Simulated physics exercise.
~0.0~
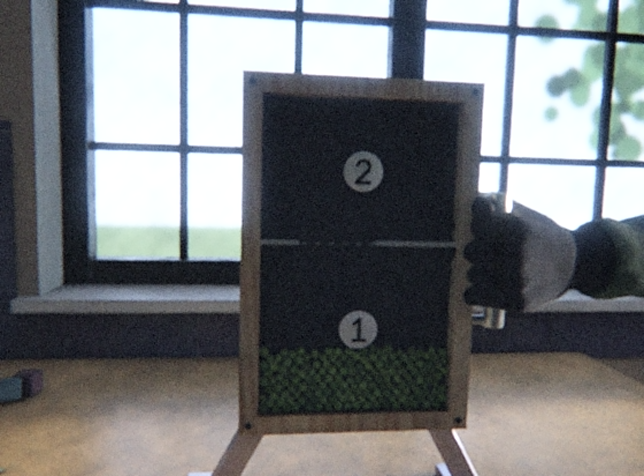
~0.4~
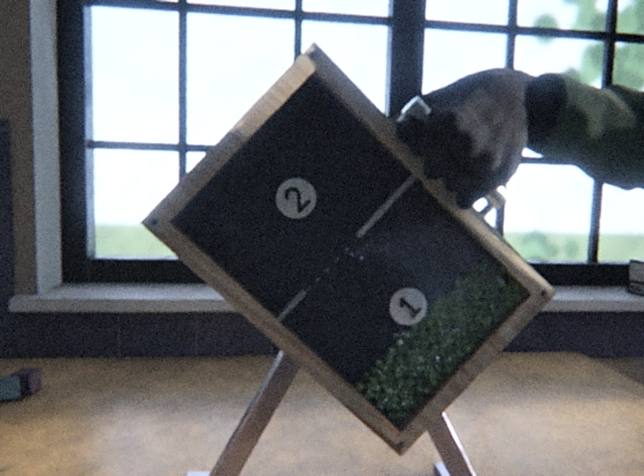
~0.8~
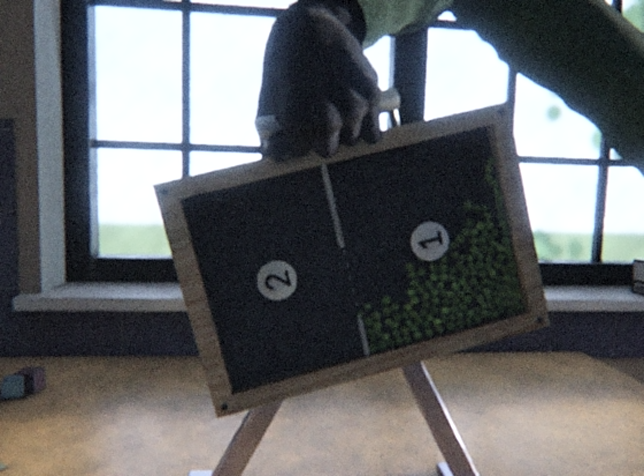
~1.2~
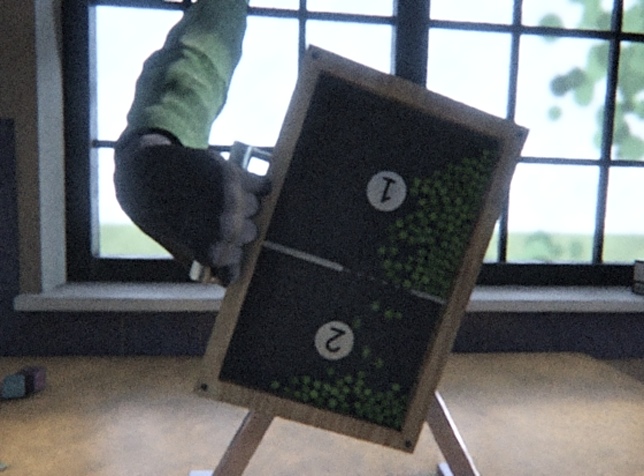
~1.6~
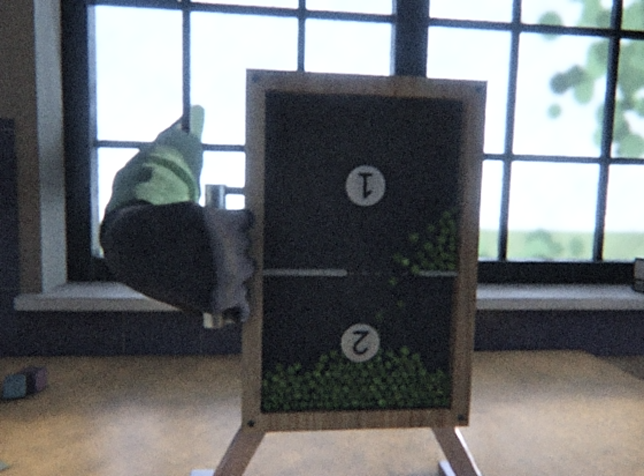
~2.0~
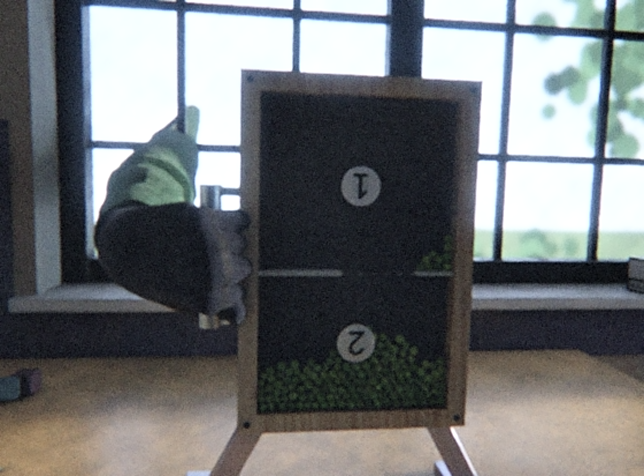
By a bright window, a gloved hand turns a two-chamber case anticlockwise upside down, green peas spilling into the now-lower chamber, few remaining above.
